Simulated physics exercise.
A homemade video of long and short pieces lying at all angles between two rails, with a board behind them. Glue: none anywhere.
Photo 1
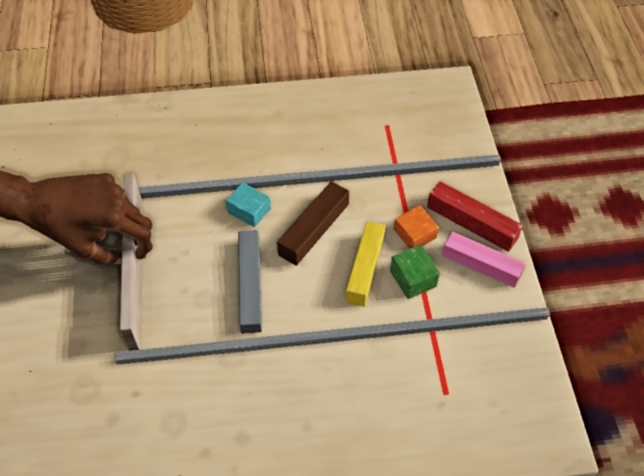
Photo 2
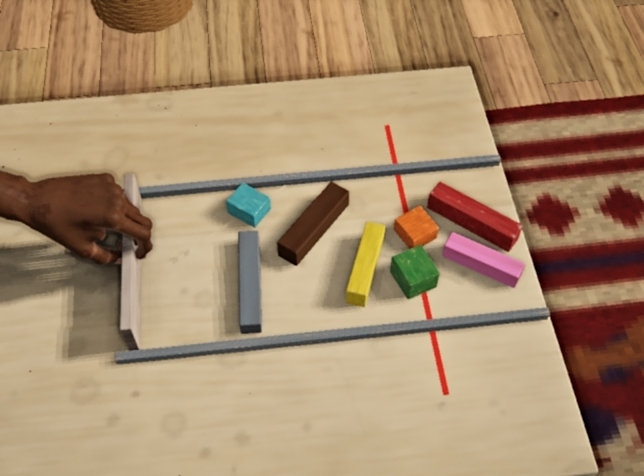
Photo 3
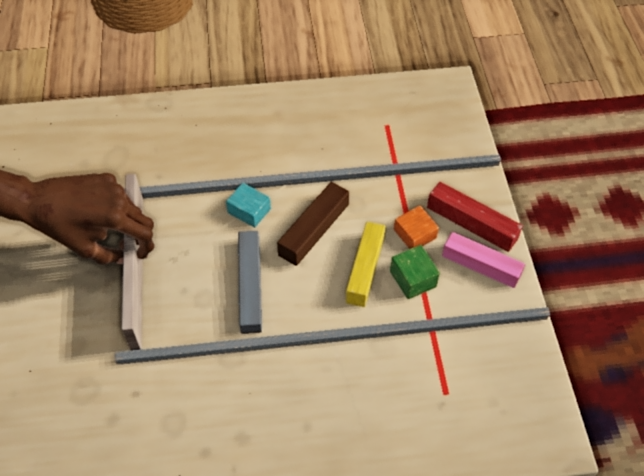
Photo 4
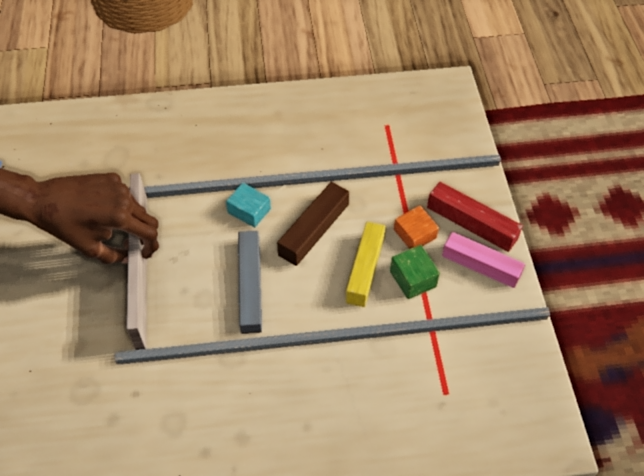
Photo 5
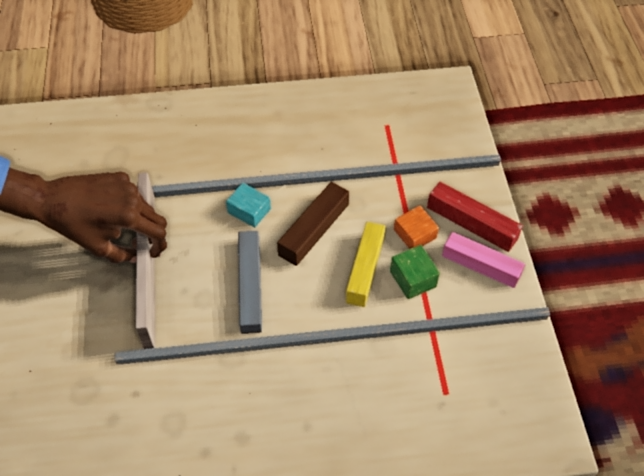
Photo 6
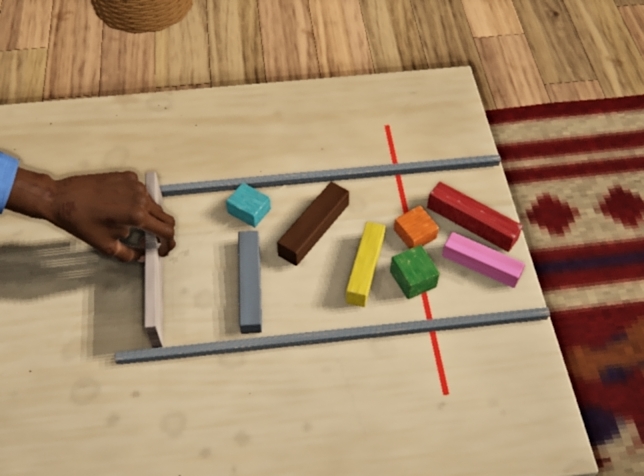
A hand rested on an upright board at the left, then slid it slightly rightward between two rails, while the scattered colourful blocks and sticks near the red line stayed still.
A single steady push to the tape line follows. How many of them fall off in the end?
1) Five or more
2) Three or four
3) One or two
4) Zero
4, zero.
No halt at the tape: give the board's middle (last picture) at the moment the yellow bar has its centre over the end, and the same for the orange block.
Yellow bar over the end: About (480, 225). Orange block over the end: About (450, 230).
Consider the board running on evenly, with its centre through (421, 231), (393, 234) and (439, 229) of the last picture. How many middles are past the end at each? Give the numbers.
The counts are 0, 0 and 2, in that order.
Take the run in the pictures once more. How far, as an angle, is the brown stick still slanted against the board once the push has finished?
It is near 10° out of line.
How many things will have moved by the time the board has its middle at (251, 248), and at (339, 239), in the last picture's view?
At first I count 2, and then 6.
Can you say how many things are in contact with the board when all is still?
Count recorded: 2.
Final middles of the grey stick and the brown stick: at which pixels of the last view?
You'll find the grey stick at roughly (429, 263) and the brown stick at roughly (448, 209).
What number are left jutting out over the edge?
The number would be 2.
Soon after, none off yet; red bar at rest near (474, 216); pink stick at rest near (483, 260); orange block at rest near (416, 229).
In the end, the number that fall off is zero.
